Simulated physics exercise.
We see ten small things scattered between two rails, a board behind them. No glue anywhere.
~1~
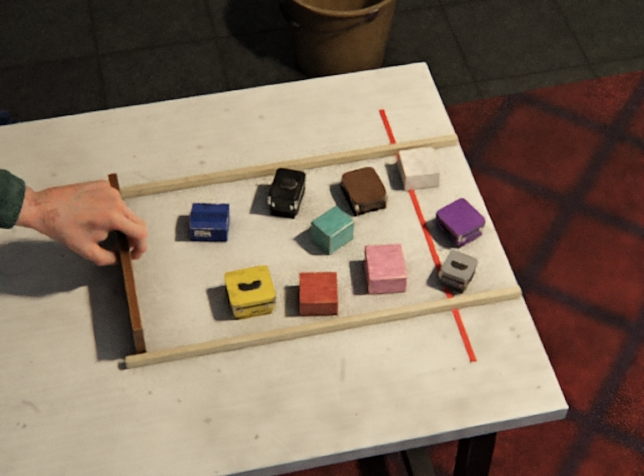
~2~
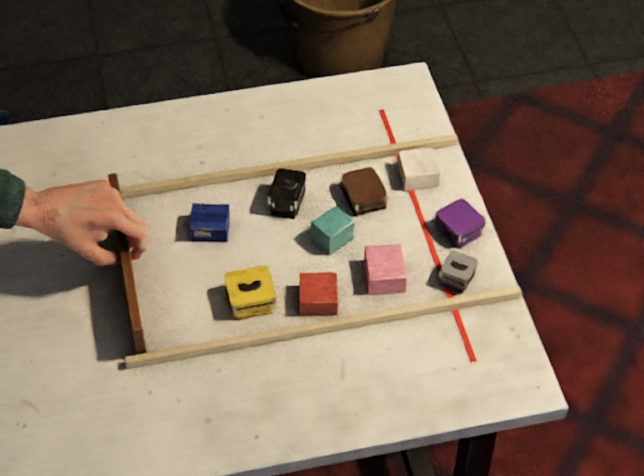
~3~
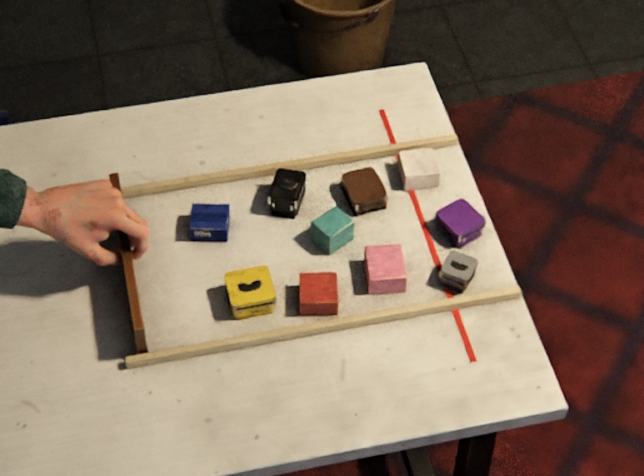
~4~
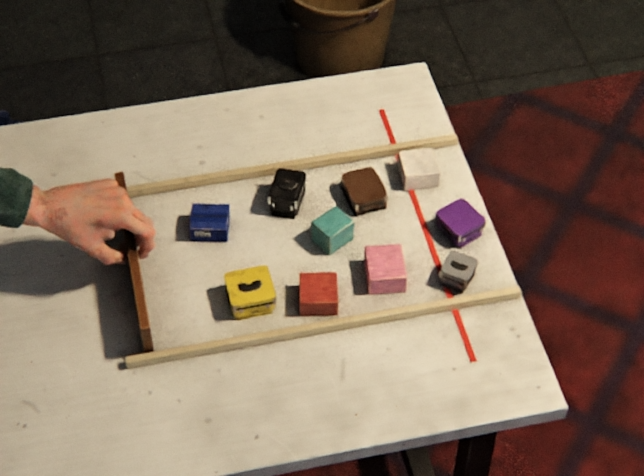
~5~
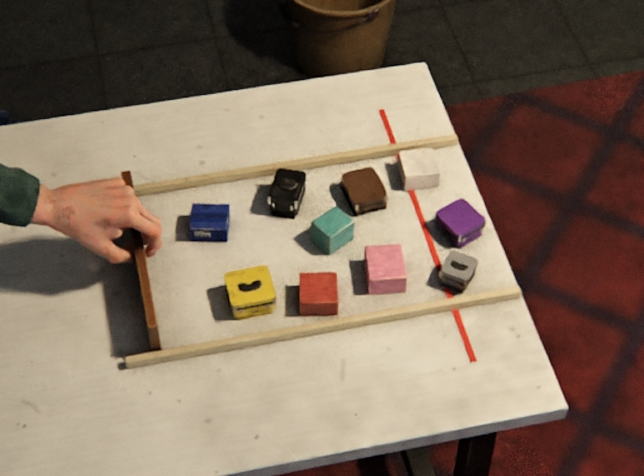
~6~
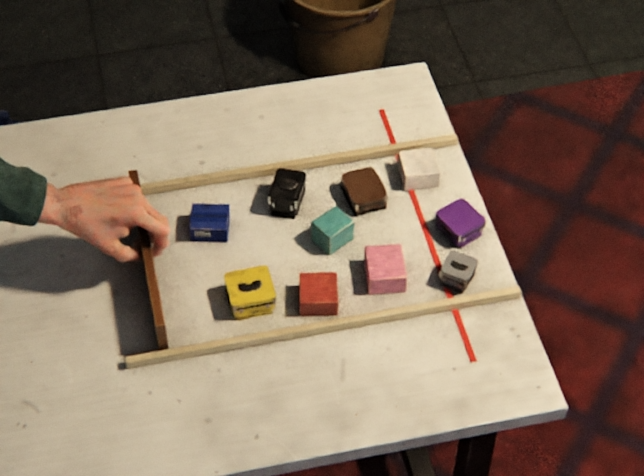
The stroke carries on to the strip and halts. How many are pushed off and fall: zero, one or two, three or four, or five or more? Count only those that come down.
As it turns out, the number that fall off is three or four.
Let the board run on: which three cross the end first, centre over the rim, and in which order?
Earliest first: The grey case, the white block, the pink block.
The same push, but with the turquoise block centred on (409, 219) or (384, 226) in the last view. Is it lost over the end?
The turquoise block holds on; is kept.
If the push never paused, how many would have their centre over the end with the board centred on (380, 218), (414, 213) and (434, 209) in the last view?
In that order 2, 4 and 6.
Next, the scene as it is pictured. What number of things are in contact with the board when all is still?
3 of them.
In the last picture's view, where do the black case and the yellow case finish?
About (456, 163), and the other about (460, 258).
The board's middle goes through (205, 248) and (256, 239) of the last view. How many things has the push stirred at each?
At the one place 1, at the other 4.
A little later, none off yet; purple case at rest near (460, 224); grey case at rest near (458, 273); white block at rest near (419, 169).
When it is over, the number that fall off is three or four; down, pink block, brown case, white block and grey case.
